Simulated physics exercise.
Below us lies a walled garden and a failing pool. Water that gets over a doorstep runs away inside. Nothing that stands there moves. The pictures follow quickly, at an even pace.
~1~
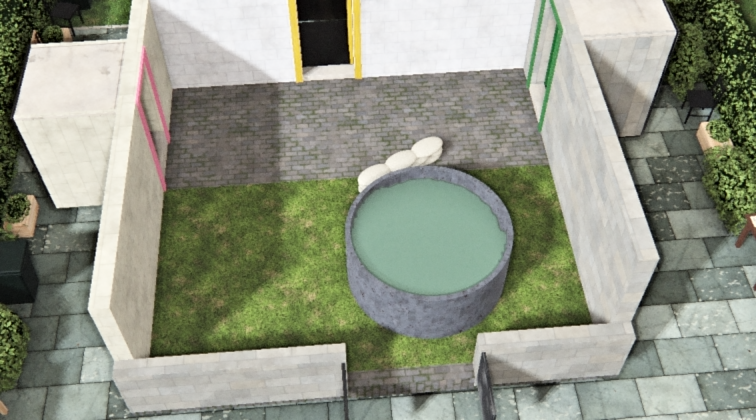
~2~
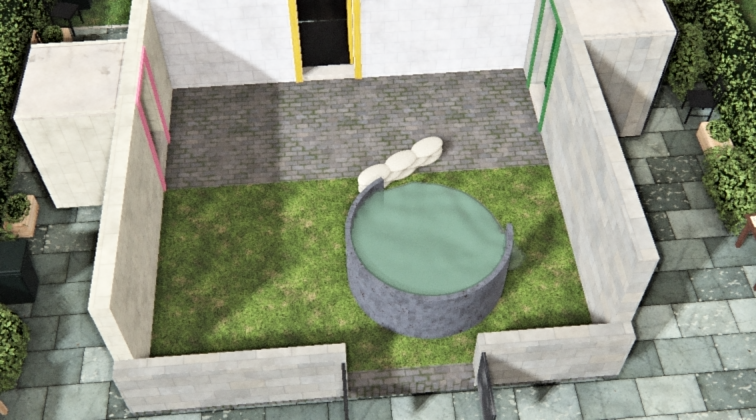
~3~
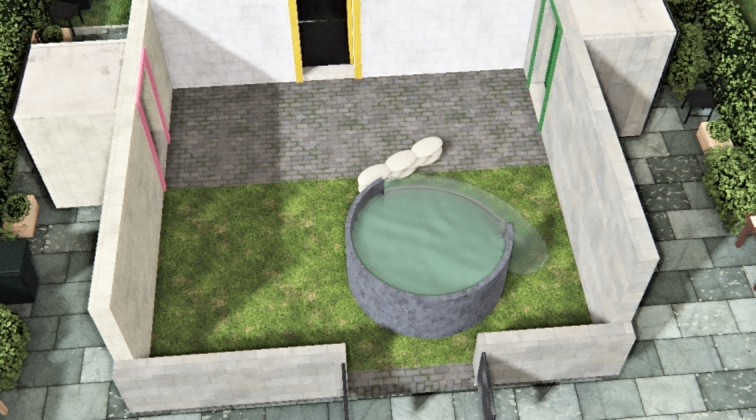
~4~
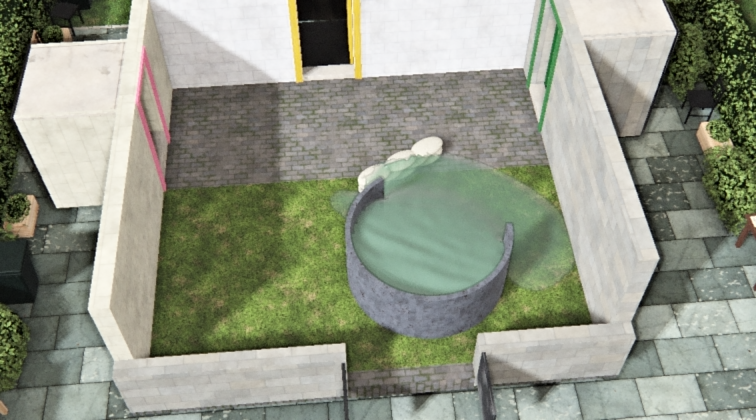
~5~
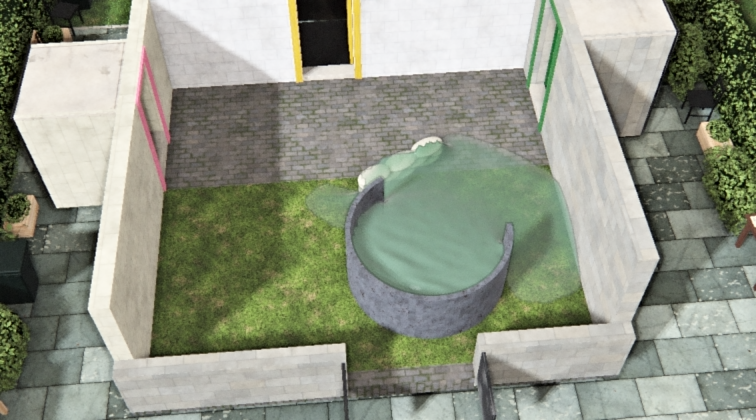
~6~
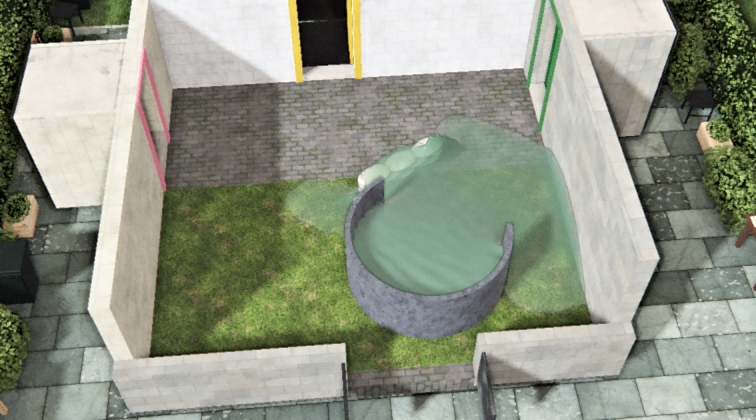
The clip opens on a walled garden seen from above, with still green water in a round stone tank. The tank's far side opens and water pours out to the right across the grass. It then spreads over the pale stones behind, onto the paving and toward the left, reaching the right wall.
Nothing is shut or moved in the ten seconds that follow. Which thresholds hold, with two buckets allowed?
The pink door stays under that; the yellow door stays under that; the green door takes more than that.
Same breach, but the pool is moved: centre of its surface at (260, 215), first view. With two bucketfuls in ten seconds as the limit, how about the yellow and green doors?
Yellow door takes more, green door takes more.
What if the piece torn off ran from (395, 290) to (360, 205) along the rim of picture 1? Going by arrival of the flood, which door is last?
Last comes the green door.
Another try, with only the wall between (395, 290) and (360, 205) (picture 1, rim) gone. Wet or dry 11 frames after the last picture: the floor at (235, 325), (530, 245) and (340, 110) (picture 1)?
One after the other: Wet, no water, free of water.
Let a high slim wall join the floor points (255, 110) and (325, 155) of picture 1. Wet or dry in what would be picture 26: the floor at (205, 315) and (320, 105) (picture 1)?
One after the other: Free of water, flooded.
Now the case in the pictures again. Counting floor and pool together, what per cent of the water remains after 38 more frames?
Near 90 in a hundred.
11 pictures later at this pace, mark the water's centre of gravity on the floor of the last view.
At about (461, 185).
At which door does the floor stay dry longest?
The one in pink.
A moment on, water covers 45 % of the floor; the pink door not reached, the yellow door not reached, the green door under two buckets in.
Next, water covers 55 % of the floor; the pink door not reached, the yellow door not reached, the green door over two buckets in.
Then, water covers 80 % of the floor; the pink door not reached, the yellow door under two buckets in, the green door far over two buckets in.
Later, water covers 95 % of the floor; the pink door wet at the sill, nothing in, the yellow door under two buckets in, the green door far over two buckets in.
In the end, water covers 95 % of the floor; the pink door wet at the sill, nothing in, the yellow door under two buckets in, the green door far over two buckets in.
